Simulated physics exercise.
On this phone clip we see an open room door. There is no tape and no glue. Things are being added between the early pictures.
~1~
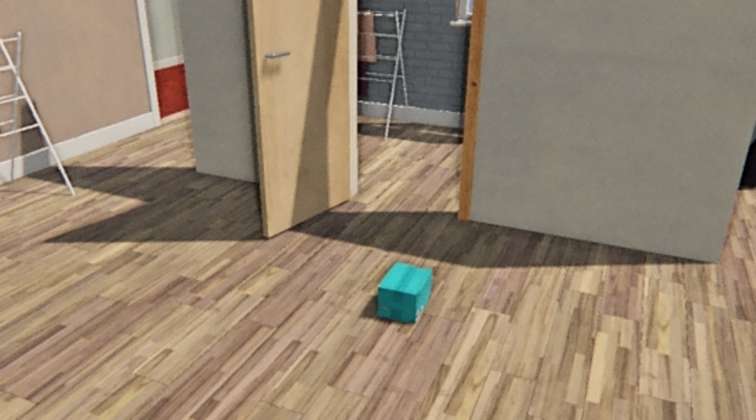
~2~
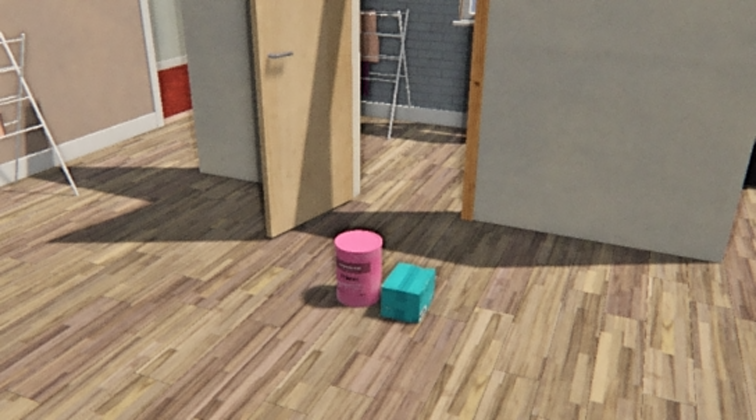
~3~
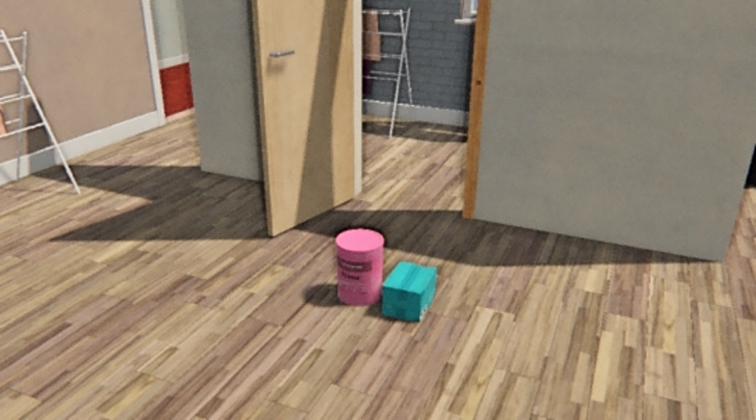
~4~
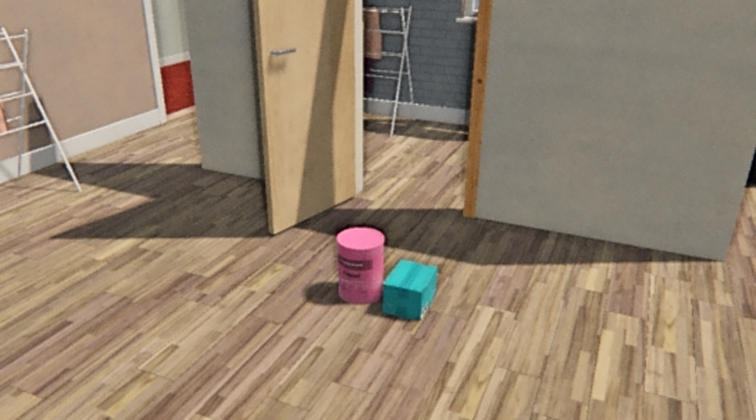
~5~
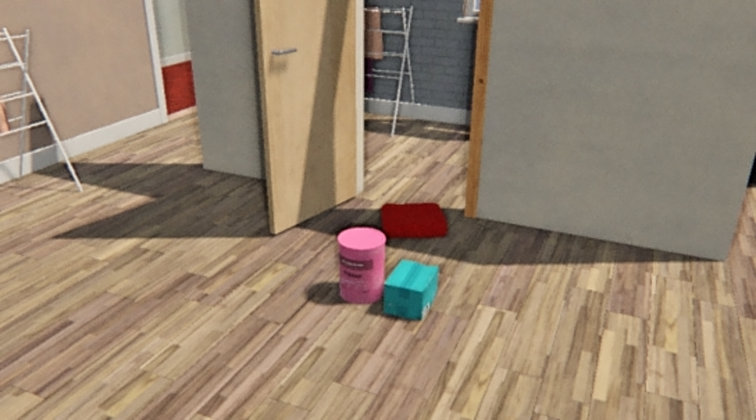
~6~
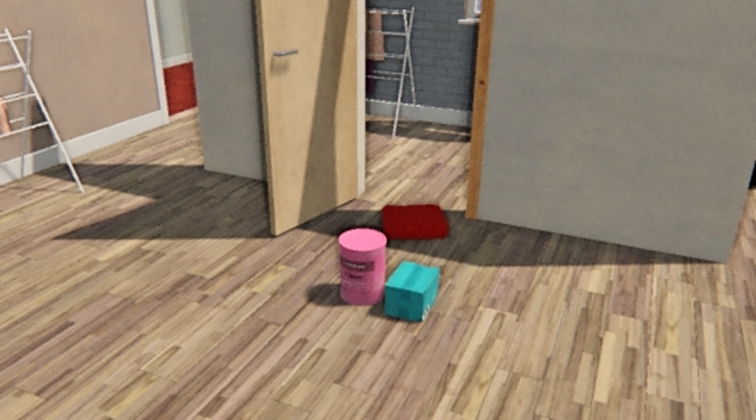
A wooden door stood wide open and still above a turquoise box on the floor; a pink pail appeared just left of the box, then a red cushion showed up behind them near the doorway.
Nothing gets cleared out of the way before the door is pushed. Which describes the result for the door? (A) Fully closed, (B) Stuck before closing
Option B: Stuck before closing.
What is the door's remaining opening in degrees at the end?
I'd say it stays open by roughly 30 degrees.
Then, 0.70 s later than the last frame, open by 79°.
Then, 1.20 s later than the last frame, open by 47°; red cushion moved a little near (421, 220).
Then, 1.40 s later than the last frame, open by 35°; red cushion moved a little near (436, 215).
When it is over, open by 32°; moved from the start, red cushion; the other 2 as before. End places, in pixels of the last picture, red cushion near (440, 213).
